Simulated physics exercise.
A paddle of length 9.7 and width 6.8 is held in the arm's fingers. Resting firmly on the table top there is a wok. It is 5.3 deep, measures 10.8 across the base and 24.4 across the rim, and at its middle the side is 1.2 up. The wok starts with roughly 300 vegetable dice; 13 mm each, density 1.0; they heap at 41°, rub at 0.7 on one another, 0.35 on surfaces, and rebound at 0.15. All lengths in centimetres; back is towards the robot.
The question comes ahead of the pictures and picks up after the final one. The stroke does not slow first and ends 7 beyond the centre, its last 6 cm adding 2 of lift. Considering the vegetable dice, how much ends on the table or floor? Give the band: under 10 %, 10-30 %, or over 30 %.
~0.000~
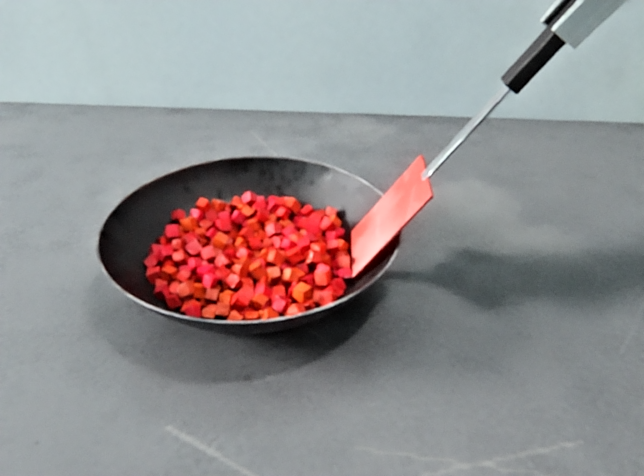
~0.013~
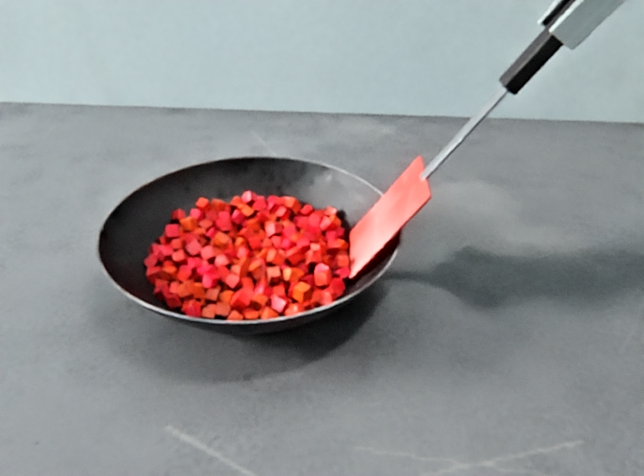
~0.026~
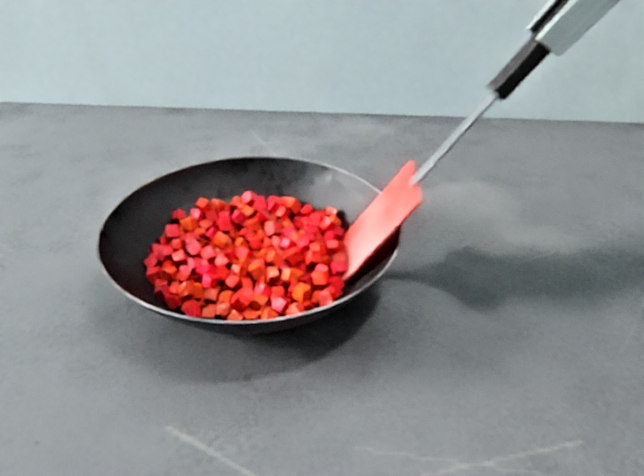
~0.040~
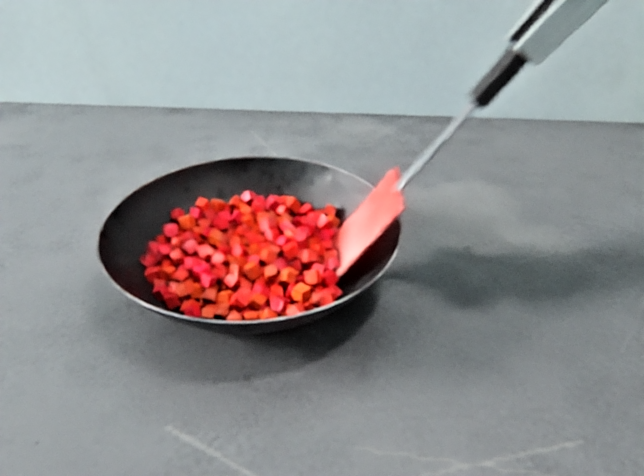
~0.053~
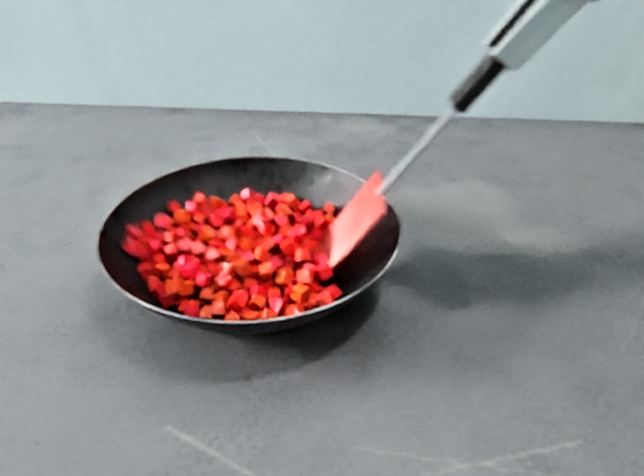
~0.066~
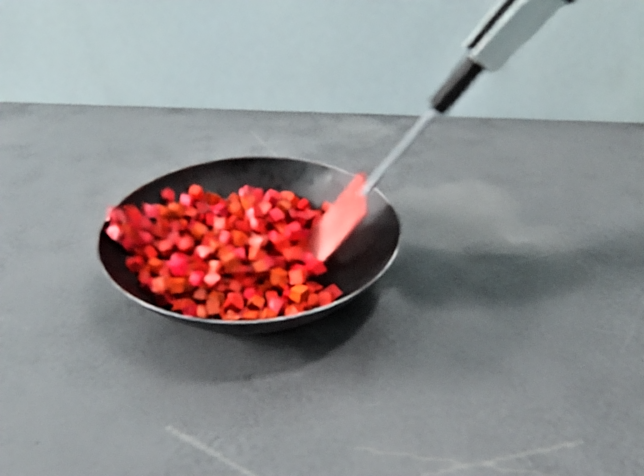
Band: Over 30 %.
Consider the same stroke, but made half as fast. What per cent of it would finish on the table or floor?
In that case, close to 30 per cent.
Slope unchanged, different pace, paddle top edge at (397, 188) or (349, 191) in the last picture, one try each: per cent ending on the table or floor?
Respectively, around 20 and 40 per cent.
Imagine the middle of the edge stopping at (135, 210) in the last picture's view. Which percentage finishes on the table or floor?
Roughly 55 per cent, I'd say.
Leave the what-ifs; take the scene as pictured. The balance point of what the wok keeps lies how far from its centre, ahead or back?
Offset: About 3.0 cm, ahead.
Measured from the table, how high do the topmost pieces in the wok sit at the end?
About 6.5 cm above the table.
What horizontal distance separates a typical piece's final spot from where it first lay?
9 cm.
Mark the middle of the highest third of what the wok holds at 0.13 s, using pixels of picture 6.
Near (160, 225).
After 0.10 s, sloping 56°, highest piece 9 above the table; 299 in the wok, 5 on the blade or in flight.
After 0.13 s, sloping 56°, highest piece 12 above the table; 291 in the wok, 13 on the blade or in flight.
After 0.35 s, sloping 56°, highest piece 10 above the table; 177 in the wok, 67 on the table or floor, 60 on the blade or in flight.
After 1.40 s, sloping 56°, highest piece 6 above the table; 177 in the wok, 127 on the table or floor.
In the end, 177 in the wok, 127 on the table or floor. That is 42 % on the table or floor.
